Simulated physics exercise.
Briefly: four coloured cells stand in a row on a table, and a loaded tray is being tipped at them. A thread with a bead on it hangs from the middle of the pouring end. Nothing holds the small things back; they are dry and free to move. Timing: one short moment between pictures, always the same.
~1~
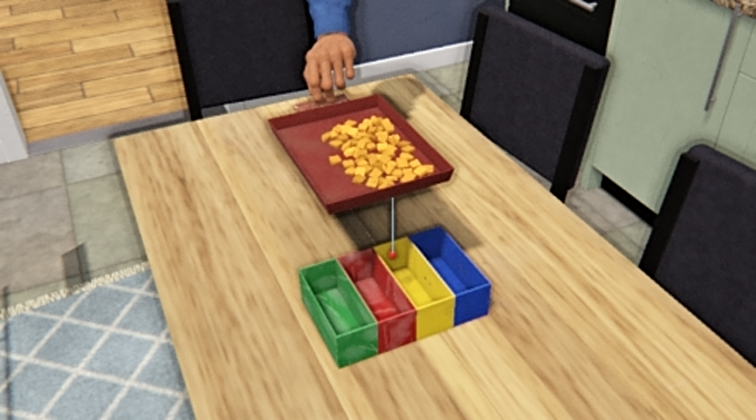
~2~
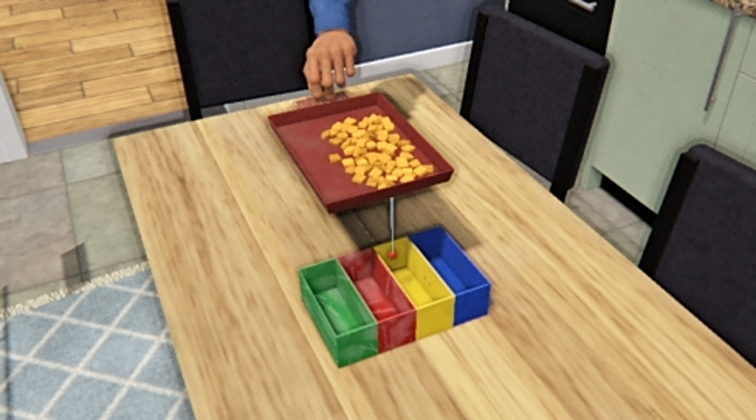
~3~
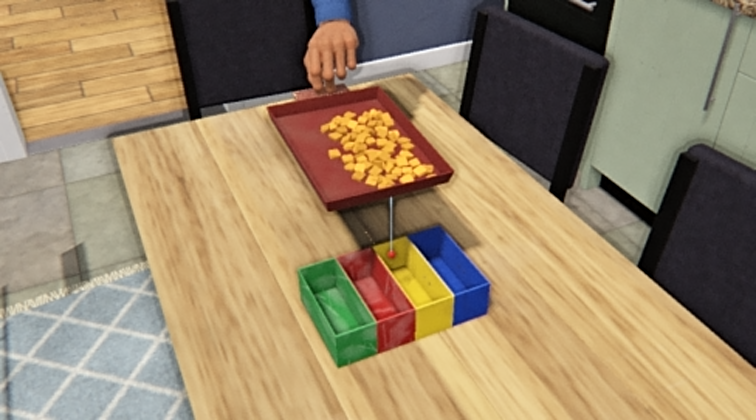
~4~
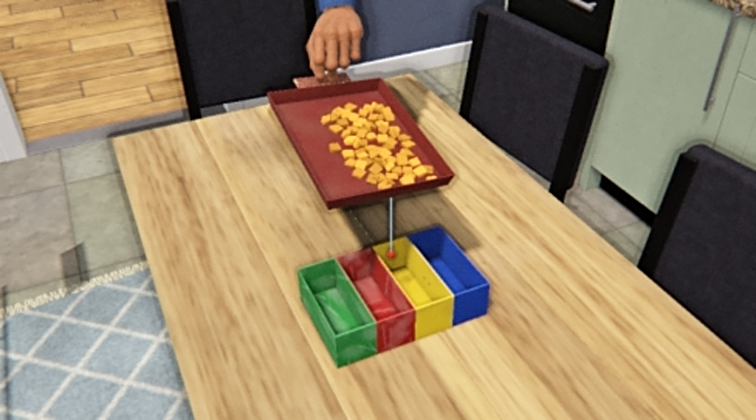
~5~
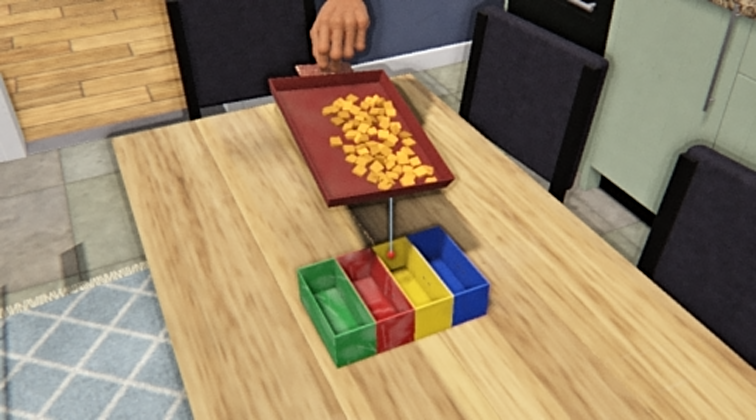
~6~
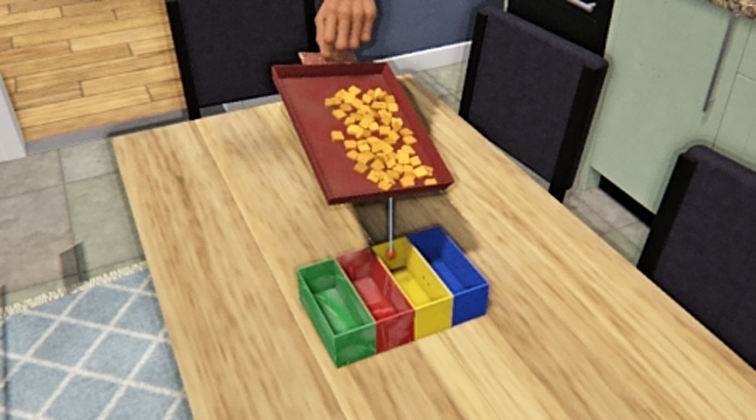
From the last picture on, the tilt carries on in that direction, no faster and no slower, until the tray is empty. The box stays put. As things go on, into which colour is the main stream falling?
The main stream falls into the blue cell.
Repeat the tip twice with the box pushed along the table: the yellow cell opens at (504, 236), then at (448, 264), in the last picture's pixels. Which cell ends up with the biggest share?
For the first spot I'd say the green cell, and for the second spot that yellow cell.
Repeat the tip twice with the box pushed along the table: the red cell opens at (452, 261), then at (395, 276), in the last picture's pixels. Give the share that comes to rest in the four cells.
First case: Some 100 %; second case: Some 100 %.
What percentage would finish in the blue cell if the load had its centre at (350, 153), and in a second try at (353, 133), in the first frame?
The first start gives 80 percent and the second 80 percent.
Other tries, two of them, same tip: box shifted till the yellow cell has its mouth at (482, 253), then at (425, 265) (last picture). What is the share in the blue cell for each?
It comes to roughly 0 per cent in one try and roughly 60 per cent in the next.
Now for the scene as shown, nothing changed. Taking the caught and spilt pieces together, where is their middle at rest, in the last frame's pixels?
Around (443, 283).
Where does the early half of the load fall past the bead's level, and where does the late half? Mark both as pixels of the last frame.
The opening half passes (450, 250), the closing half (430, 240).
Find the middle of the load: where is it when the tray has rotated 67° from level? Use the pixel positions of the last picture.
Check around (419, 157) in the last picture.
Shortly afterwards, tray tipped steeply; the whole lot on the tray.
Next, tray tipped past a quarter turn; near half on the tray; near a third in the blue cell; only a few in the yellow cell; a little falling or outside the box.
Some moments later, tray tipped past a quarter turn; the bulk in the blue cell; a little in the yellow cell; a little falling or outside the box.
In the end, tray tipped past a quarter turn; the bulk in the blue cell; a little in the yellow cell; none at all in the green cell; none at all in the red cell; a little outside the box.
